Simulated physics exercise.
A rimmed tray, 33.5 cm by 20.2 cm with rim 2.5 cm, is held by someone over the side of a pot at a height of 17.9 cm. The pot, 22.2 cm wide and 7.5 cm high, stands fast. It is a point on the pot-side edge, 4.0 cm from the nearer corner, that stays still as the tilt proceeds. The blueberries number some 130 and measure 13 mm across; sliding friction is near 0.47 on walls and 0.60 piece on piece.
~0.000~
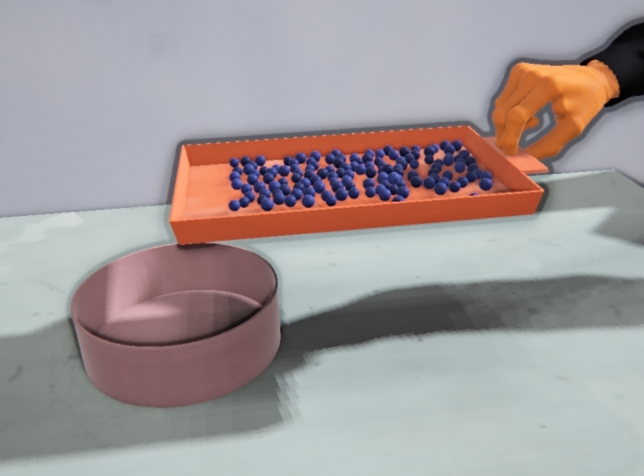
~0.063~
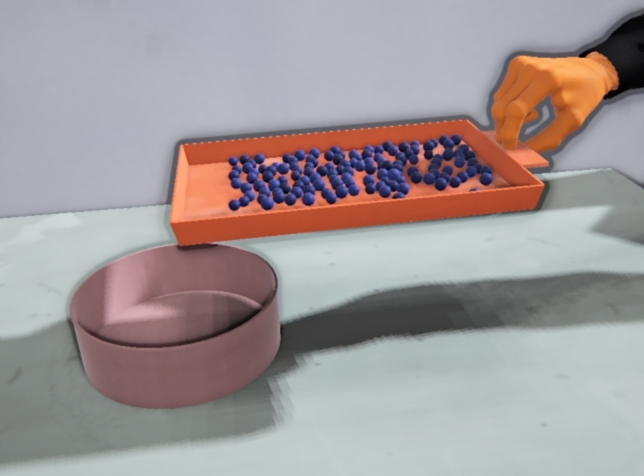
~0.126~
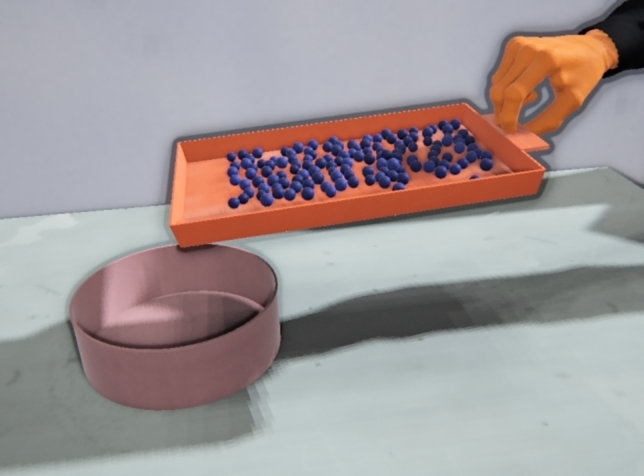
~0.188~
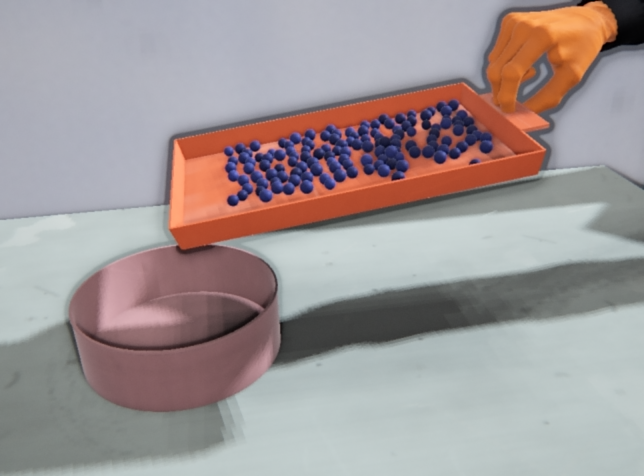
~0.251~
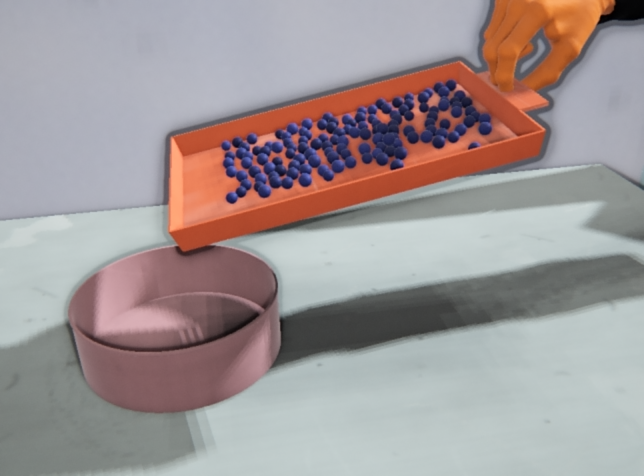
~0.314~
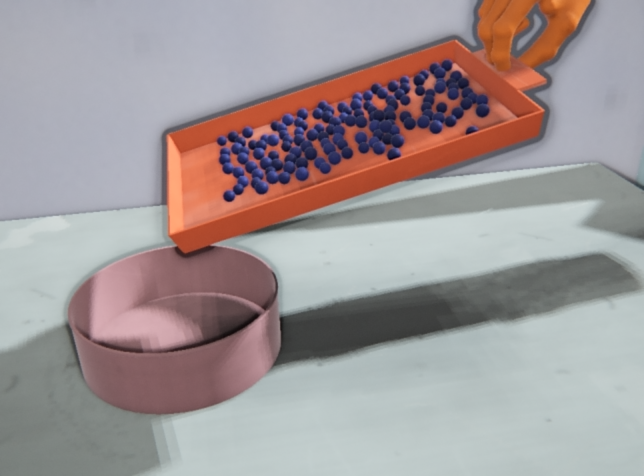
An orange-gloved hand with a black sleeve grips the right end of an orange rimmed tray of dark blue berries, seen from slightly above against a plain grey wall. The tray's left end is above a dusky pink round pot on a pale tabletop crossed by shadows. The hand lifts the right end steadily, tilting the tray down leftward while the berries barely shift and the pot and camera stay still.
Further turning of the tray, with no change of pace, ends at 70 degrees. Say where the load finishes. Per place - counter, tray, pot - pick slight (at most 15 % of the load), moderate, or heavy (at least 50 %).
Counter - slight; tray - heavy; pot - slight.
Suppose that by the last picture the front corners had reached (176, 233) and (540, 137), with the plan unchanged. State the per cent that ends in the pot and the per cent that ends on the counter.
Per cent by place - pot 0, counter 5.
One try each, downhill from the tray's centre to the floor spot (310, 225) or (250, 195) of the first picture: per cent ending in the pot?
That would be close to 0 per cent, then close to 5 per cent.
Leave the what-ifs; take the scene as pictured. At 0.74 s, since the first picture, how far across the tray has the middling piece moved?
Displacement on the tray: Roughly 13 cm.
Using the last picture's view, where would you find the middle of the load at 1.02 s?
Load centre est.: (192, 179) px.
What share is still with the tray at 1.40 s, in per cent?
Roughly 85 percent of the load, I'd say.
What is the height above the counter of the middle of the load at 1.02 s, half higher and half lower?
About 24 cm.
Then, at 0.74 s, tilt 42 degrees; the tray holds 100 %, the pot 0 %.
After 1.02 s, tilt 59 degrees; the tray holds 95 %, the pot 0 %.
Then, at 1.40 s, tilt 70 degrees; the tray holds 85 %, the pot 5 %.
In the end, at 2.0 s, counter 10 %, tray 85 %, pot 5 %.
